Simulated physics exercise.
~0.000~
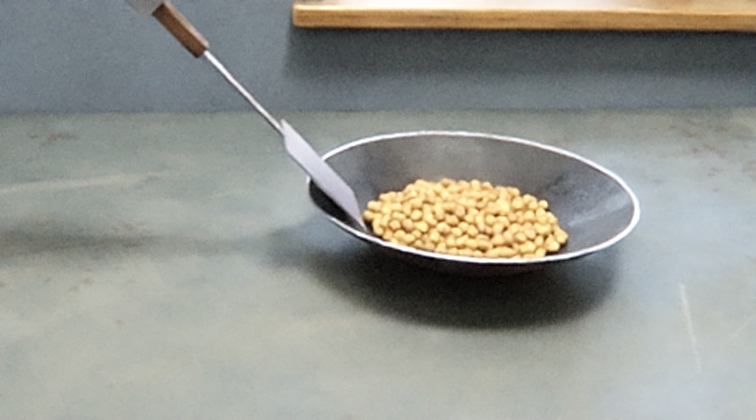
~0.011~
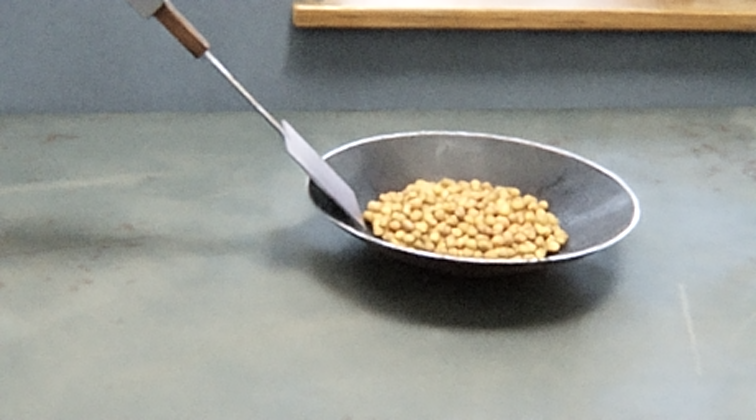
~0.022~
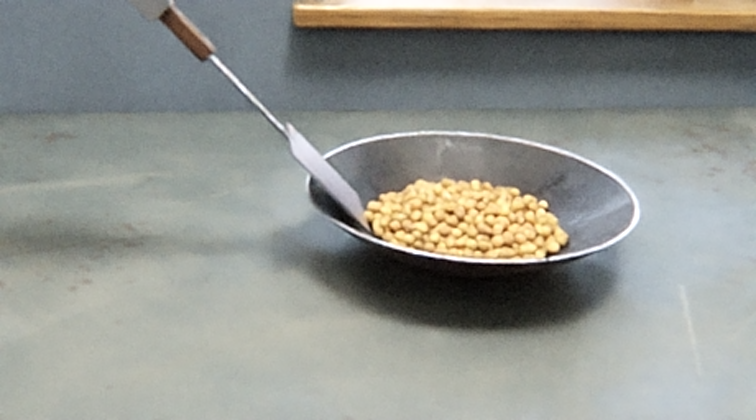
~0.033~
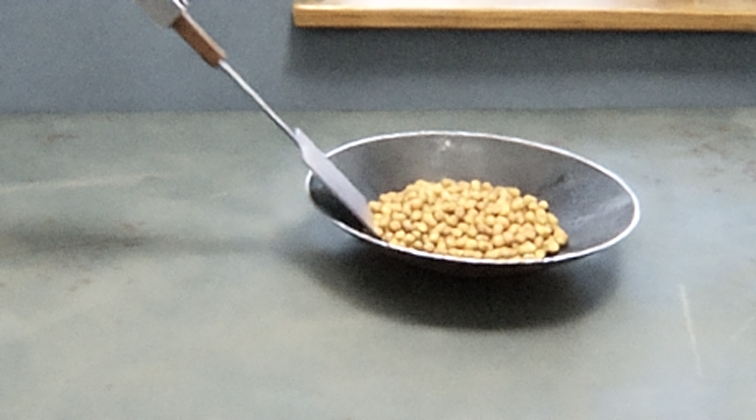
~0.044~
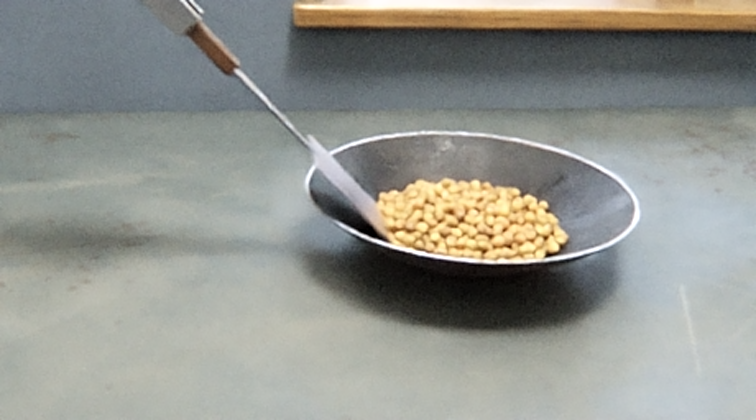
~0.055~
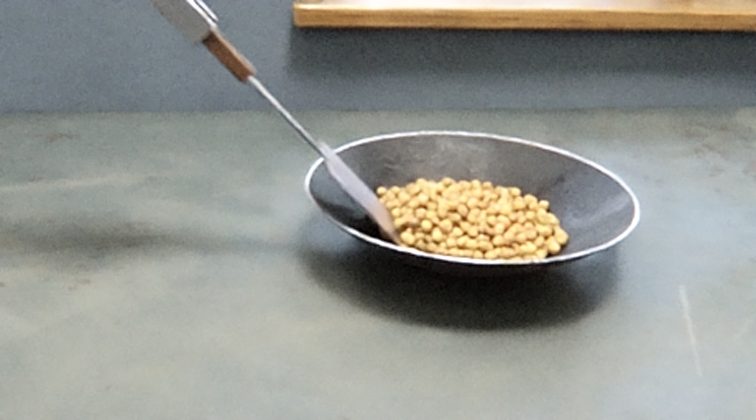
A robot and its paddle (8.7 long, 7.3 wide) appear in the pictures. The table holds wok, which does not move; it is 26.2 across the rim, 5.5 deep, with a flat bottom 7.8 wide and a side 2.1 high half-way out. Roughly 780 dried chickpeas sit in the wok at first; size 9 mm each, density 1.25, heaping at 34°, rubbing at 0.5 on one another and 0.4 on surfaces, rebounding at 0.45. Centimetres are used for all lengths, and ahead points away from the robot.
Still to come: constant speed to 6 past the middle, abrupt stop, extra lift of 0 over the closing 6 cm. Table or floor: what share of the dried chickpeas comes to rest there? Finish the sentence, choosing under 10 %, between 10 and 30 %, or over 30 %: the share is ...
The share is between 10 and 30 %.
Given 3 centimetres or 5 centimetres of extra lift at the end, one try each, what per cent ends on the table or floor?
Close to 20 and 15 percent respectively.
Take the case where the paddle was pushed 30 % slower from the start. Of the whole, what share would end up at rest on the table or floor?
Then roughly 5 percent.
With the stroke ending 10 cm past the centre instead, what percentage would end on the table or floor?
50 %, roughly.
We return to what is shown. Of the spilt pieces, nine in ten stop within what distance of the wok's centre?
The distance is roughly 30 cm.
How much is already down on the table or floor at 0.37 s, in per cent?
It comes to some 20 in a hundred.
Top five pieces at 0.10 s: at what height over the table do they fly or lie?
About 6 cm.
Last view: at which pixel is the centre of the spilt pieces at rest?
Approximately at (683, 234).
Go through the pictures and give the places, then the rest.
The first picture shows paddle top edge at (284, 135), sloping 48°; upper third of the load around (464, 212), from x 370 to 565, top at y 185; 778 in the wok.
The second picture shows paddle top edge at (285, 135), sloping 48°; upper third of the load around (464, 213), from x 370 to 565, top at y 185.
The third picture shows paddle top edge at (290, 138), sloping 48°; upper third of the load around (464, 213), from x 370 to 565, top at y 185.
The fourth picture shows paddle top edge at (300, 144), sloping 48°; upper third of the load around (464, 213), from x 370 to 565, top at y 185.
The fifth picture shows paddle top edge at (312, 150), sloping 48°; upper third of the load around (464, 212), from x 370 to 565, top at y 185.
The sixth picture shows paddle top edge at (325, 156), sloping 48°; upper third of the load around (464, 212), from x 375 to 565, top at y 185; 778 in the wok.
After 0.10 s, sloping 48°, highest piece 6 above the table; 778 in the wok.
After 0.14 s, sloping 48°, highest piece 7 above the table; 778 in the wok.
After 0.37 s, sloping 48°, highest piece 7 above the table; 612 in the wok, 153 on the table or floor, 13 on the blade or in flight.
After 1.42 s, sloping 48°, highest piece 6 above the table; 610 in the wok, 168 on the table or floor.
At rest, 610 in the wok, 168 on the table or floor. That is 22 % on the table or floor.
